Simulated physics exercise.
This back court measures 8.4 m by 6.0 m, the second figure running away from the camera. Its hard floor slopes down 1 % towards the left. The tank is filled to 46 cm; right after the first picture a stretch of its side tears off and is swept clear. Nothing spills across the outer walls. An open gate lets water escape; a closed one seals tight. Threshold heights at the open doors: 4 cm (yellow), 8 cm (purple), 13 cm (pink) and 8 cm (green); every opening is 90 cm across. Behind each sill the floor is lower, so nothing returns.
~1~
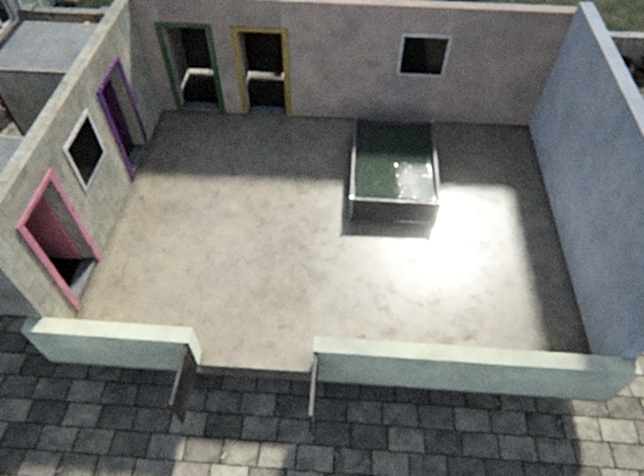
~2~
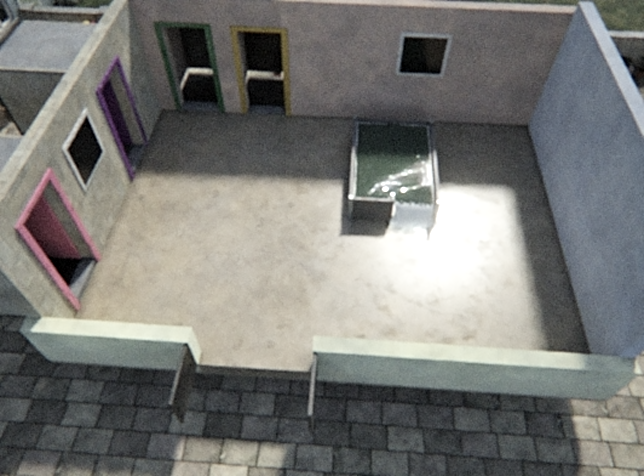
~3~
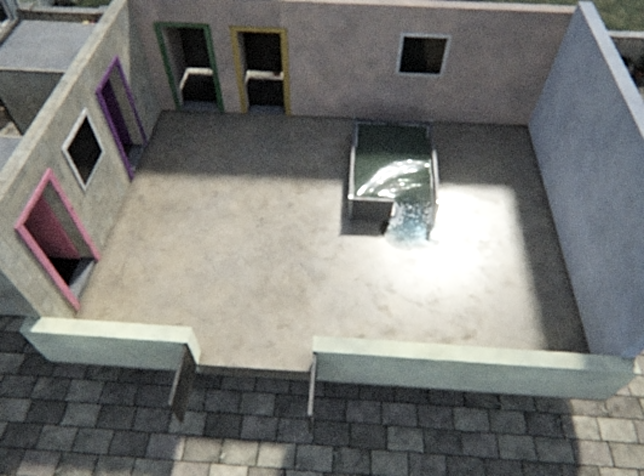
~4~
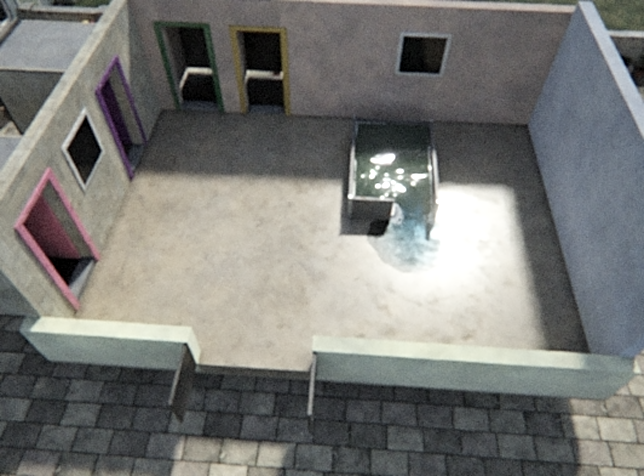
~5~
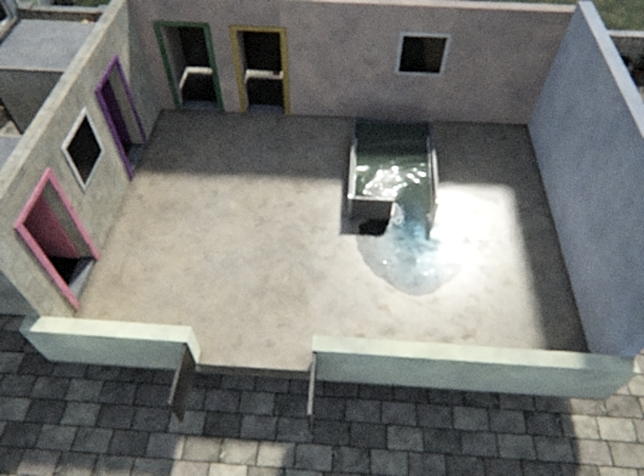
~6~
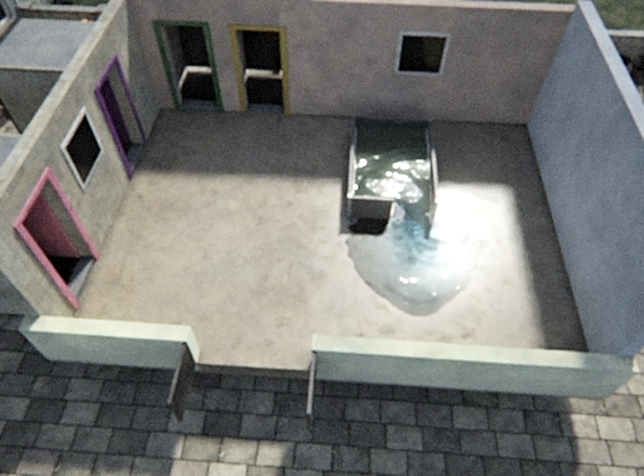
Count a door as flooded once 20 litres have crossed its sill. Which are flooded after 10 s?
Door by door: At the yellow door it stays under the limit; at the purple door it keeps below the limit; at the pink door it does not reach the limit; at the green door it stays under the limit.
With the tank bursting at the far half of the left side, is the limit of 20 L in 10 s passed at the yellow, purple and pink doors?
Against that limit: Yellow past it, purple past it, pink not over.
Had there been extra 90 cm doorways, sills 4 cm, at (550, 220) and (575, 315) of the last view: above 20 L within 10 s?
In that order: Not over, over.
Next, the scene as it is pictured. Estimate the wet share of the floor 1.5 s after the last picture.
Some 25 per cent of it.
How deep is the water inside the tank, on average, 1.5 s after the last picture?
Roughly 30 cm on average.
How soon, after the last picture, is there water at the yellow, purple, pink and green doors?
Yellow not within the 10 s, purple 8.0 s, pink 5.0 s, green not within the 10 s.
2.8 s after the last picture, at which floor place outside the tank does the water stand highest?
Around (553, 371).
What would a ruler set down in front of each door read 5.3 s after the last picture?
Depths in cm: Yellow 0, purple 0, pink 6, green 0.
Then, 0.7 s after the last picture water covers 15 % of the floor and is deepest (22 cm) near (416, 229); yellow door not reached, purple door not reached, pink door not reached, green door not reached.
Then, 1.5 s after the last picture water covers 25 % of the floor and is deepest (19 cm) near (416, 229); yellow door not reached, purple door not reached, pink door not reached, green door not reached.
Then, 2.8 s after the last picture water covers 25 % of the floor and is deepest (16 cm) near (553, 371); yellow door not reached, purple door not reached, pink door not reached, green door not reached.
Then, 5.3 s after the last picture water covers 50 % of the floor and is deepest (12 cm) near (400, 361); yellow door not reached, purple door not reached, pink door 6 cm at the sill, 0 L in, green door not reached.
Then, 9.3 s after the last picture water covers 70 % of the floor and is deepest (8 cm) near (63, 340); yellow door not reached, purple door 2 cm at the sill, 0 L in, pink door 7 cm at the sill, 0 L in, green door not reached.
